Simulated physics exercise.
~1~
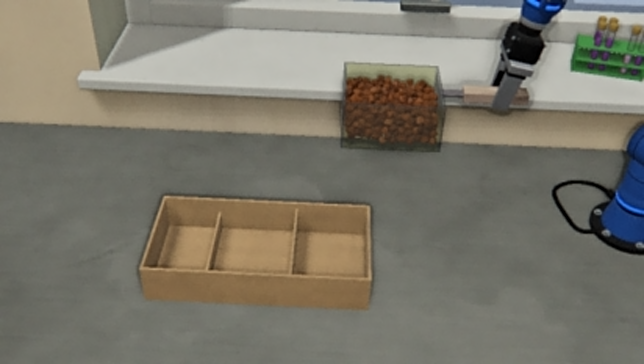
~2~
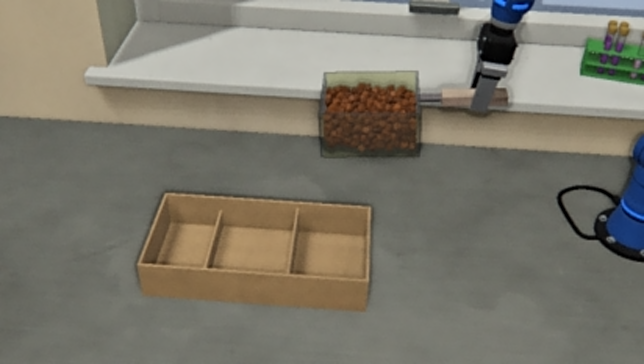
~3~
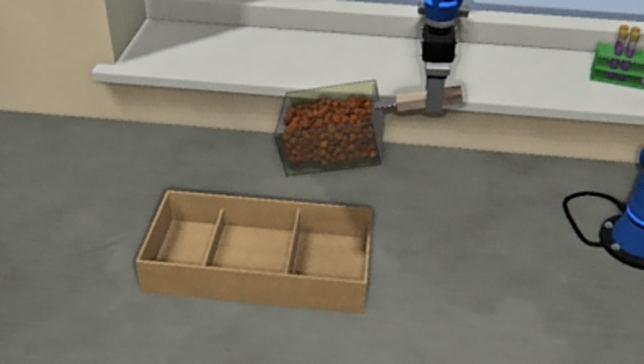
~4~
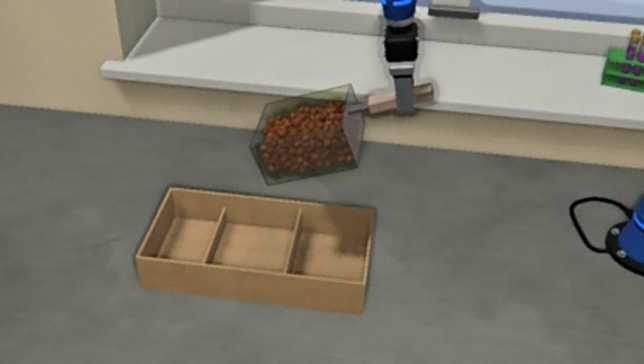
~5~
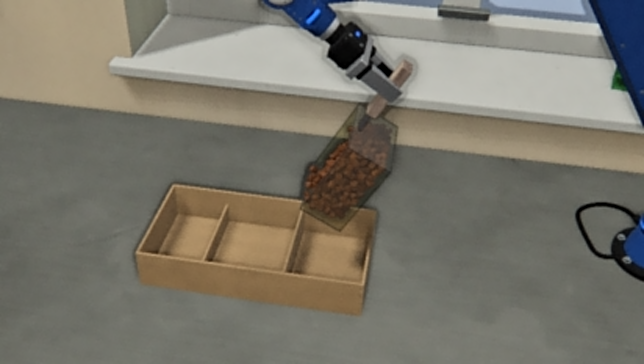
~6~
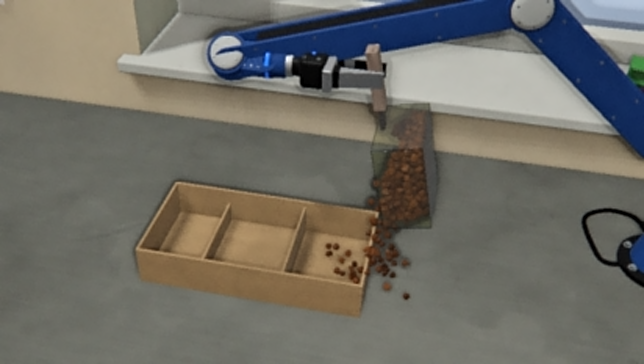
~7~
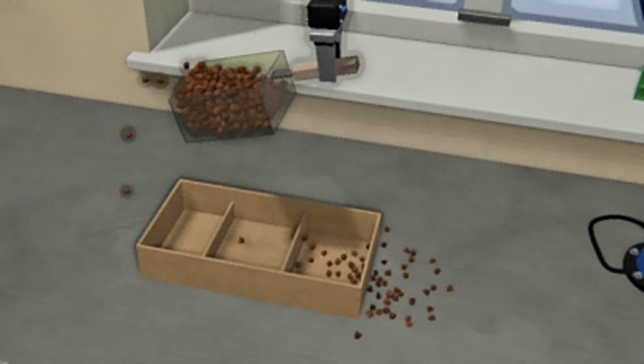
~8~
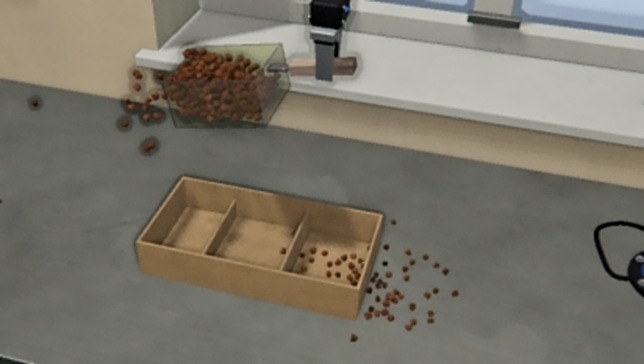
A blue robot arm carried a clear box of brown pellets left and tipped it over a divided tray, spilling some into the right section and onto the table, then swung it up and left, where more pellets dropped out.
